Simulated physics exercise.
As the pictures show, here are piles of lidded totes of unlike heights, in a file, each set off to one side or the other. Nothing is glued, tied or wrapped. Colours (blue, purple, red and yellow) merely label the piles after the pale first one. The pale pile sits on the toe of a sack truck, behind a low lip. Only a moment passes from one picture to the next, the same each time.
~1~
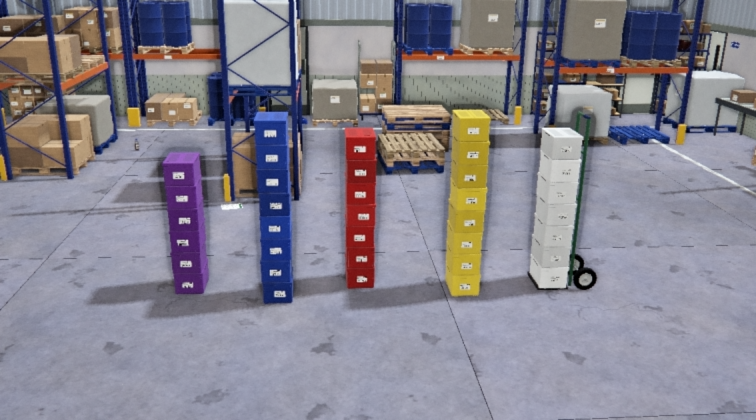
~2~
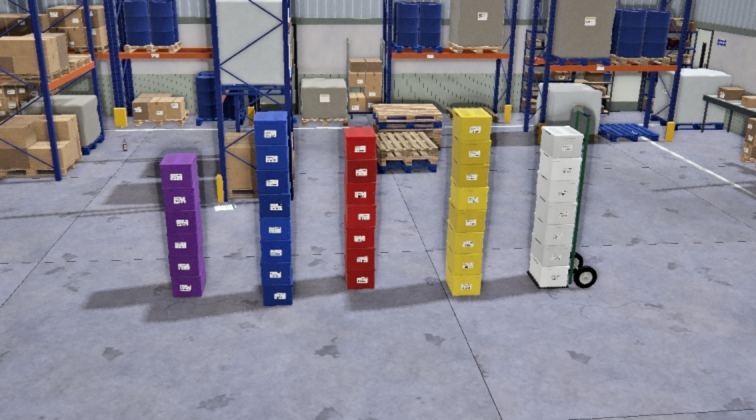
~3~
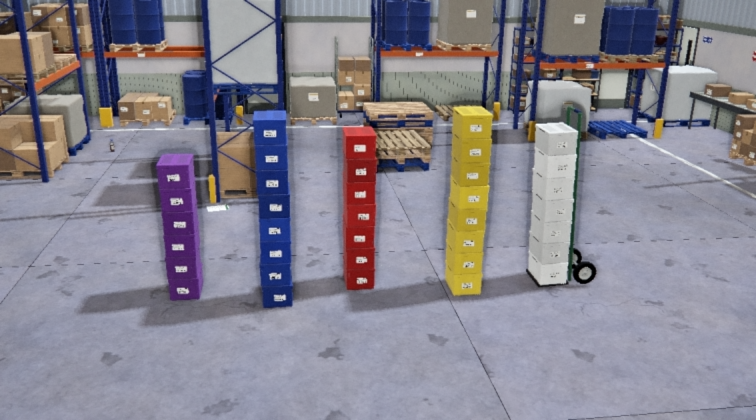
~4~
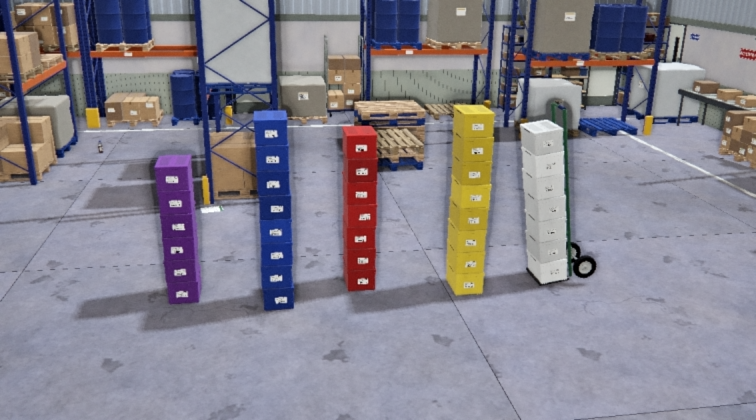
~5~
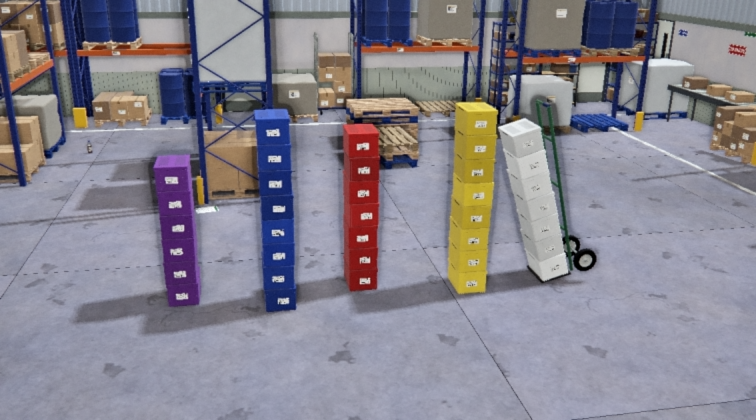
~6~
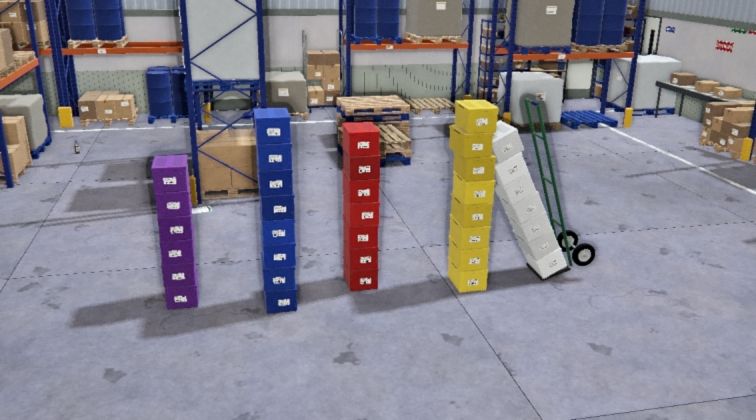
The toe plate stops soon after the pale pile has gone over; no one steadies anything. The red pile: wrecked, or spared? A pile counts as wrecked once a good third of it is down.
In the end the red column collapses.
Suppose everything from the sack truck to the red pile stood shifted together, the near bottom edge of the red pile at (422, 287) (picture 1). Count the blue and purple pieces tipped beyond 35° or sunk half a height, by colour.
The counts are blue 0, purple 0.
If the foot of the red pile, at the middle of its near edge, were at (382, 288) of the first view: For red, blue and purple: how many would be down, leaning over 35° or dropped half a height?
Down at the end: Red 6, blue 7, purple 5.
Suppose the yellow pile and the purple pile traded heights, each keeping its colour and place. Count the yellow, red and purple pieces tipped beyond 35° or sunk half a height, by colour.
Down at the end: Yellow 5, red 6, purple 0.
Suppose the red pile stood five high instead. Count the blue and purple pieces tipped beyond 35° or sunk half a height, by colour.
The counts are blue 7, purple 3.
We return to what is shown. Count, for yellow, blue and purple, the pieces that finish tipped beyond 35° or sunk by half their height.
Pile by pile, yellow 7, blue 0, purple 0.
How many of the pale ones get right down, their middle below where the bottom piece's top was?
It comes to 5.
Soon after the last picture, 7 of the pale pile down; none of the 7 red totes down (1 of 29 in all colours); top red tote shifted a little; top yellow tote leaning clearly, half its height lower.
A little later, 7 of the pale pile down; 4 of the 7 red totes down (11 of 29 in all colours); top red tote leaning well over, about its own height lower; top yellow tote on its side.
At rest, 7 of the pale pile down; 6 of the 7 red totes down (13 of 29 in all colours); top red tote upside down; top yellow tote on its side. As the last picture would show them, middles, top red tote near (121, 247), top yellow tote near (402, 366).
